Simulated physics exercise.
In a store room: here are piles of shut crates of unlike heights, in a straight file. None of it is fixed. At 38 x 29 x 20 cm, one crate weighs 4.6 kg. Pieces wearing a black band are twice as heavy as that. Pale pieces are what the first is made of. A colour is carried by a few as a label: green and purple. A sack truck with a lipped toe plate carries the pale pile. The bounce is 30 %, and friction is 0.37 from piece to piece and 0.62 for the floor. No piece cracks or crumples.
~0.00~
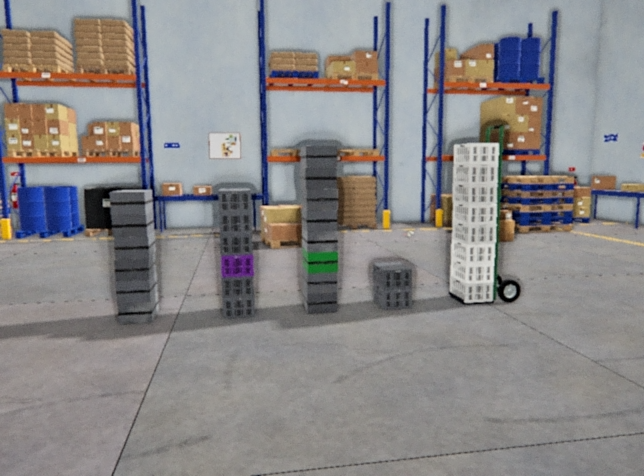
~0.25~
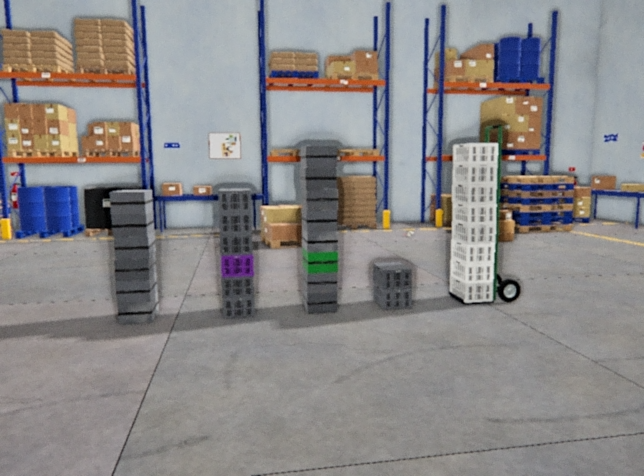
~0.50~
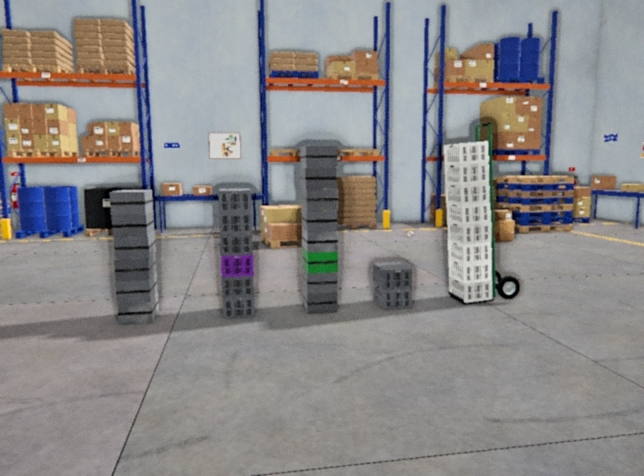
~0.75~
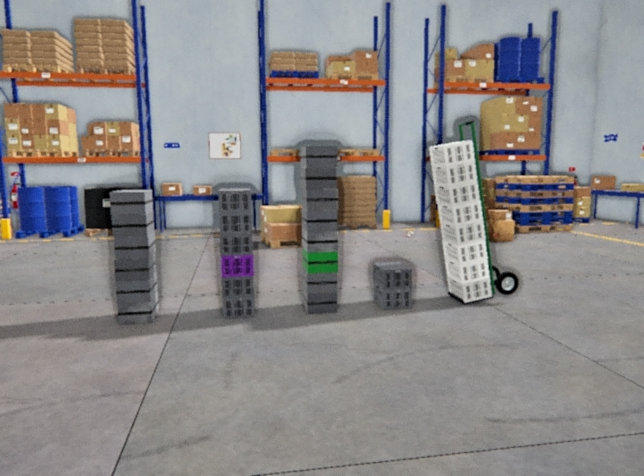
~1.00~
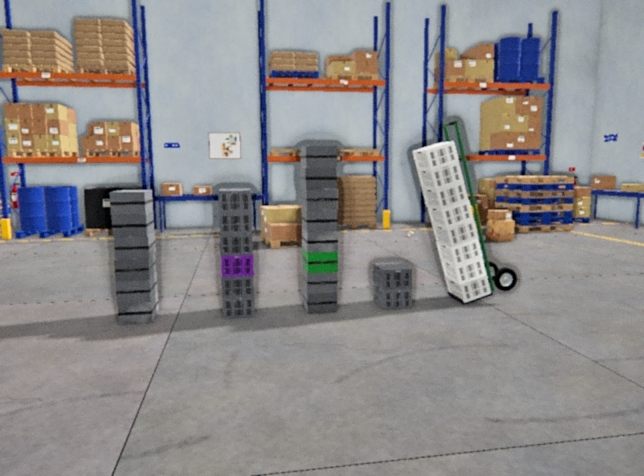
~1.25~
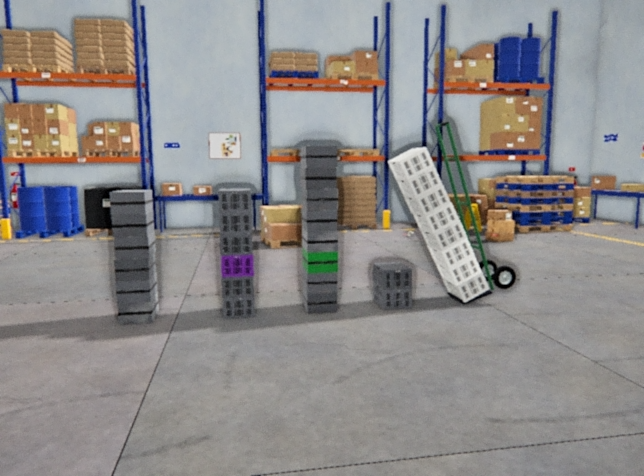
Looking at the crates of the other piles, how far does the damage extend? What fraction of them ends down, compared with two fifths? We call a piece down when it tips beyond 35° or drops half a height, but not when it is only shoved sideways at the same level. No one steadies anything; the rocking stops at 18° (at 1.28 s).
The fraction down is smaller than two fifths.
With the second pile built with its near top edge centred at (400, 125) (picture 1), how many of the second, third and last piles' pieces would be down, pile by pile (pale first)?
Counts down - second: 9; third: 7; last: 5.
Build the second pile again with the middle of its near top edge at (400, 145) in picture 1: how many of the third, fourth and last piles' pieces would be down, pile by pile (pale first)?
Counts down - third: 8; fourth: 5; last: 5.
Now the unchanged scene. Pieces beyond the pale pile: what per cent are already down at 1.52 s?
0 percent by then.
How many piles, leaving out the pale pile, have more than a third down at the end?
0.
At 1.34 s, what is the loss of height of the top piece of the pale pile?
About 10 cm.
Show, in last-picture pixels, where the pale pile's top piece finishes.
Look for the top piece around pixel (362, 257).
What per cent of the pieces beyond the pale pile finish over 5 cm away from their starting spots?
It works out to 5 percent.
Around 1.34 s, 2 of the pale pile down; none of the 22 other crates down.
Around 1.52 s, 8 of the pale pile down; none of the 22 other crates down.
Around 1.74 s, 8 of the pale pile down; none of the 22 other crates down, 7 disturbed; green crate displaced 22 mm.
Around 2.26 s, 8 of the pale pile down; none of the 22 other crates down, 7 disturbed; green crate displaced 27 mm.
Finally (3.7 s), 8 of the pale pile down; none of the 22 other crates down, 7 disturbed; green crate displaced 26 mm; purple crate unmoved. That is 0 per cent. Seen by the last camera, middles, green crate near (317, 259), purple crate near (238, 262).
